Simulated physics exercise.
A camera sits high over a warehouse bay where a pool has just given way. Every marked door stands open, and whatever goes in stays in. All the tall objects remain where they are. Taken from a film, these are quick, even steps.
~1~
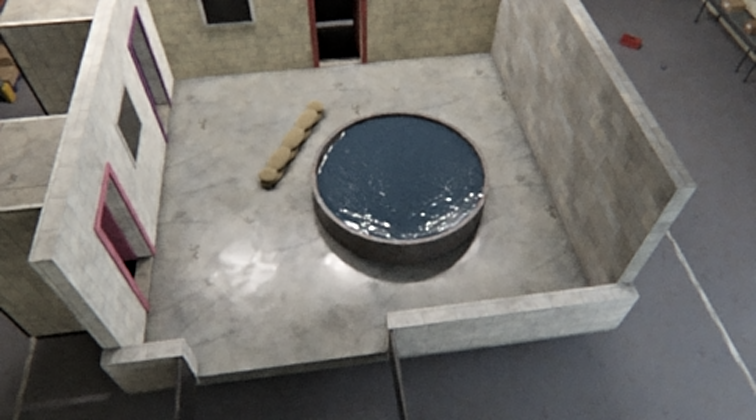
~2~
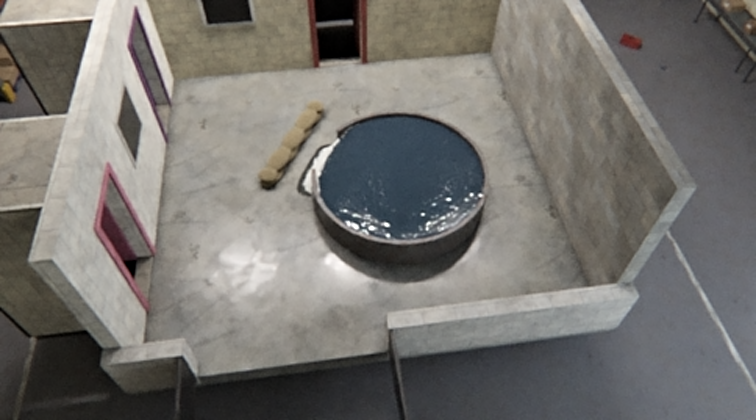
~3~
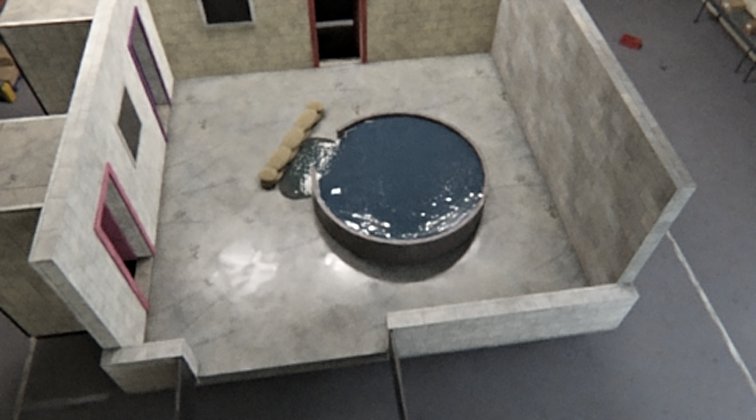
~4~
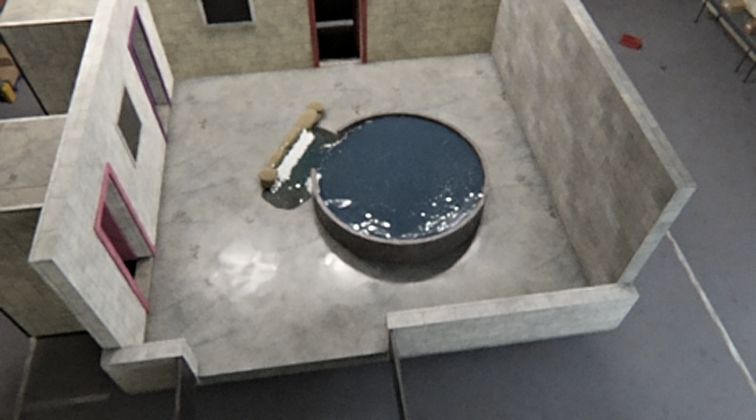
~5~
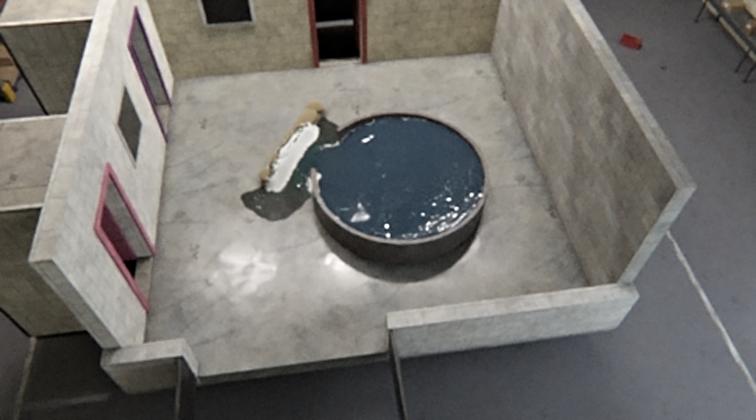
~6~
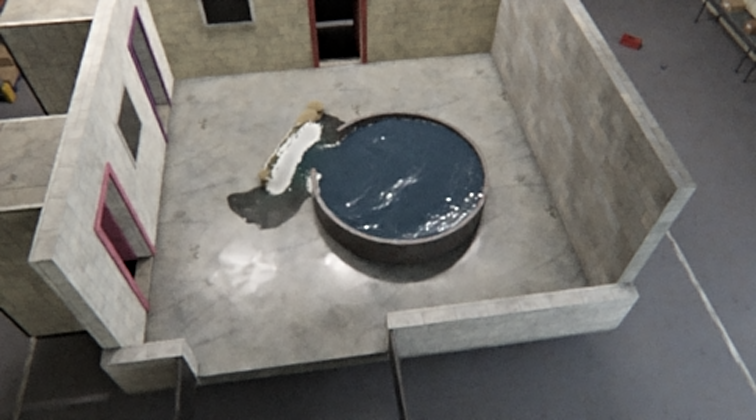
Water pours from a gap in the round pool's left side and spreads left across the floor, past the sandbags.
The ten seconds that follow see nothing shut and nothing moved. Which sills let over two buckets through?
One by one: Purple door: Does not exceed it, red door: Exceeds it, pink door: Exceeds it.
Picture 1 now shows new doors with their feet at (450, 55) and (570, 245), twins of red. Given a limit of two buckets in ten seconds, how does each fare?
Taken in sequence: Exceeded, then not exceeded.
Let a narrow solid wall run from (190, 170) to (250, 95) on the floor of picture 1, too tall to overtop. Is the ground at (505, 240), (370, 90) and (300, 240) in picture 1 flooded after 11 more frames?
Spared, submerged, then submerged.
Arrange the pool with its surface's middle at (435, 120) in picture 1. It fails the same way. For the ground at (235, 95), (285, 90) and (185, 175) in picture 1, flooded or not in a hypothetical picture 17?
Soaked, soaked, bone-dry.
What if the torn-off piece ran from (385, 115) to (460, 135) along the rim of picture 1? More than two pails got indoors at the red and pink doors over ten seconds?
Briefly, red overshoots and pink remains short.
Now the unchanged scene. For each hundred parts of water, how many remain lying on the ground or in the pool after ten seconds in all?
Around 80 parts in a hundred.
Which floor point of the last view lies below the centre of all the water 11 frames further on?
It is around (369, 183).
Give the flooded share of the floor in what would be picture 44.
My guess is around 75 in a hundred.
A moment on, water covers 20 % of the floor; the purple door not reached, the red door not reached, the pink door not reached.
Next, water covers 50 % of the floor; the purple door not reached, the red door wet at the sill, nothing in, the pink door wet at the sill, nothing in.
Then, water covers 70 % of the floor; the purple door wet at the sill, nothing in, the red door over two buckets in, the pink door over two buckets in.
Later, water covers 75 % of the floor; the purple door wet at the sill, nothing in, the red door over two buckets in, the pink door over two buckets in.
In the end, water covers 95 % of the floor; the purple door wet at the sill, nothing in, the red door far over two buckets in, the pink door far over two buckets in.
